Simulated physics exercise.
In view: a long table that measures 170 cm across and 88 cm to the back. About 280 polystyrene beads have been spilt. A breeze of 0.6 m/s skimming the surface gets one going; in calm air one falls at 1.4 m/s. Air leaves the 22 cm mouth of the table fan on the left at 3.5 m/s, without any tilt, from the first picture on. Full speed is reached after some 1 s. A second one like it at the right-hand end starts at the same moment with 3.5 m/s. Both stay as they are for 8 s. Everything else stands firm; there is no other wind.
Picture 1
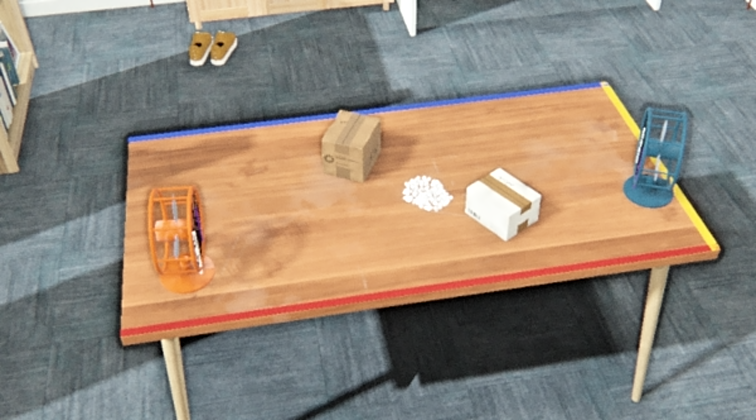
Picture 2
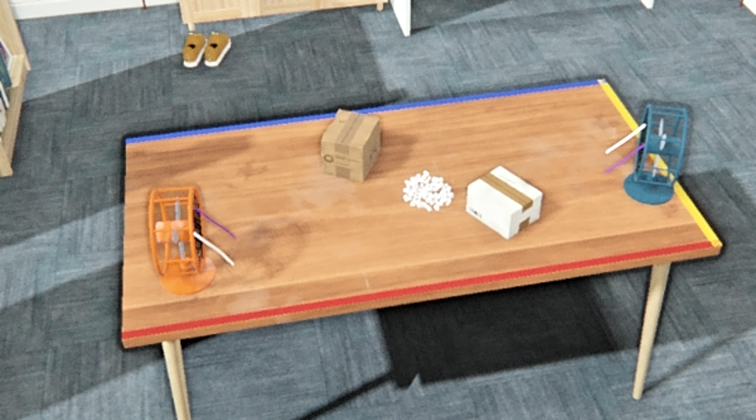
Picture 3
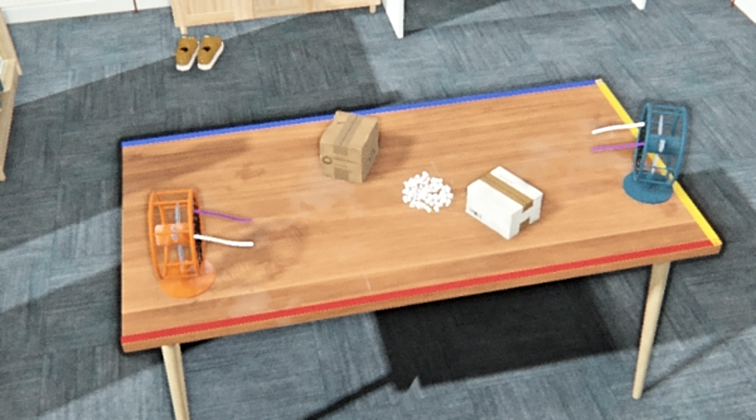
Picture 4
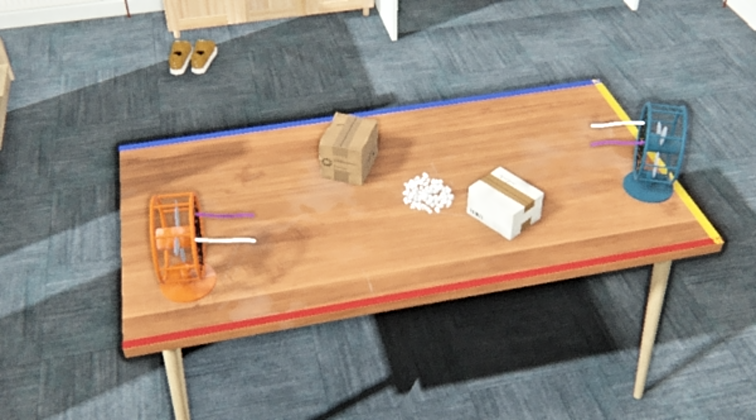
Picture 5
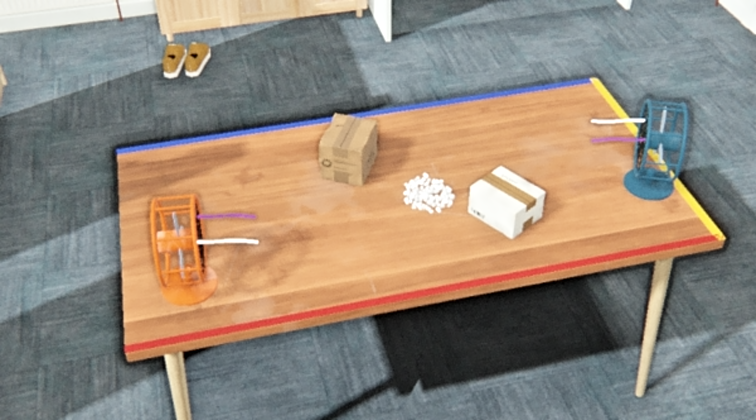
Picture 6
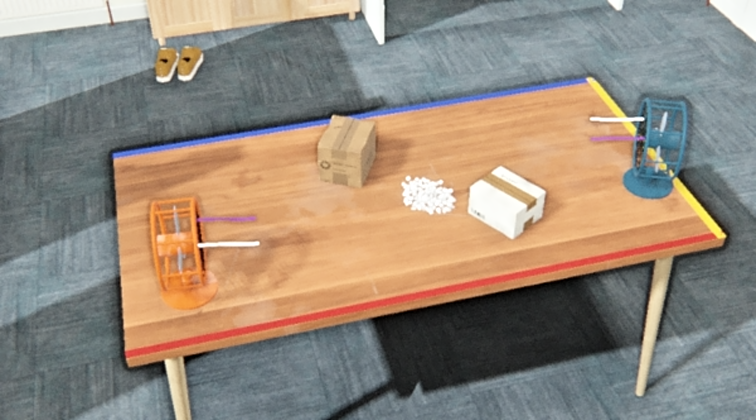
In the video, an orange fan and a blue fan face each other across a wooden table with two boxes and a pile of white beads; ribbons on both fans lift and stream inward, while the pile barely changes.
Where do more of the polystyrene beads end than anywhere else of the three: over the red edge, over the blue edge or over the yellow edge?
The biggest group is at the blue one.
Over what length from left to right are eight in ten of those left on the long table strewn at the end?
Roughly 50 cm.
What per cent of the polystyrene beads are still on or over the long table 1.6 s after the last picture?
About 60 %.
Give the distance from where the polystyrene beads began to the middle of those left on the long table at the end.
About 45 cm.
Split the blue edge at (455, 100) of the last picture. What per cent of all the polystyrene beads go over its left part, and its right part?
About 70 % left and 0 % right.
Then, 0.7 s after the last picture, 100 % are still on the top, 0 % are over the yellow edge, 0 % over the blue edge and 0 % over the red edge; the middle of those left on the top is near (378, 180).
Then, 1.6 s after the last picture, 60 % are still on the top, 0 % are over the yellow edge, 40 % over the blue edge and 0 % over the red edge; the middle of those left on the top is near (359, 200).
Then, 3.5 s after the last picture, 50 % are still on the top, 0 % are over the yellow edge, 48 % over the blue edge and 1 % over the red edge; the middle of those left on the top is near (319, 211).
Then, 7.1 s after the last picture, at the end, 0 % are over the yellow edge, 66 % over the blue edge and 5 % over the red edge; the middle of those left on the top is near (291, 216).
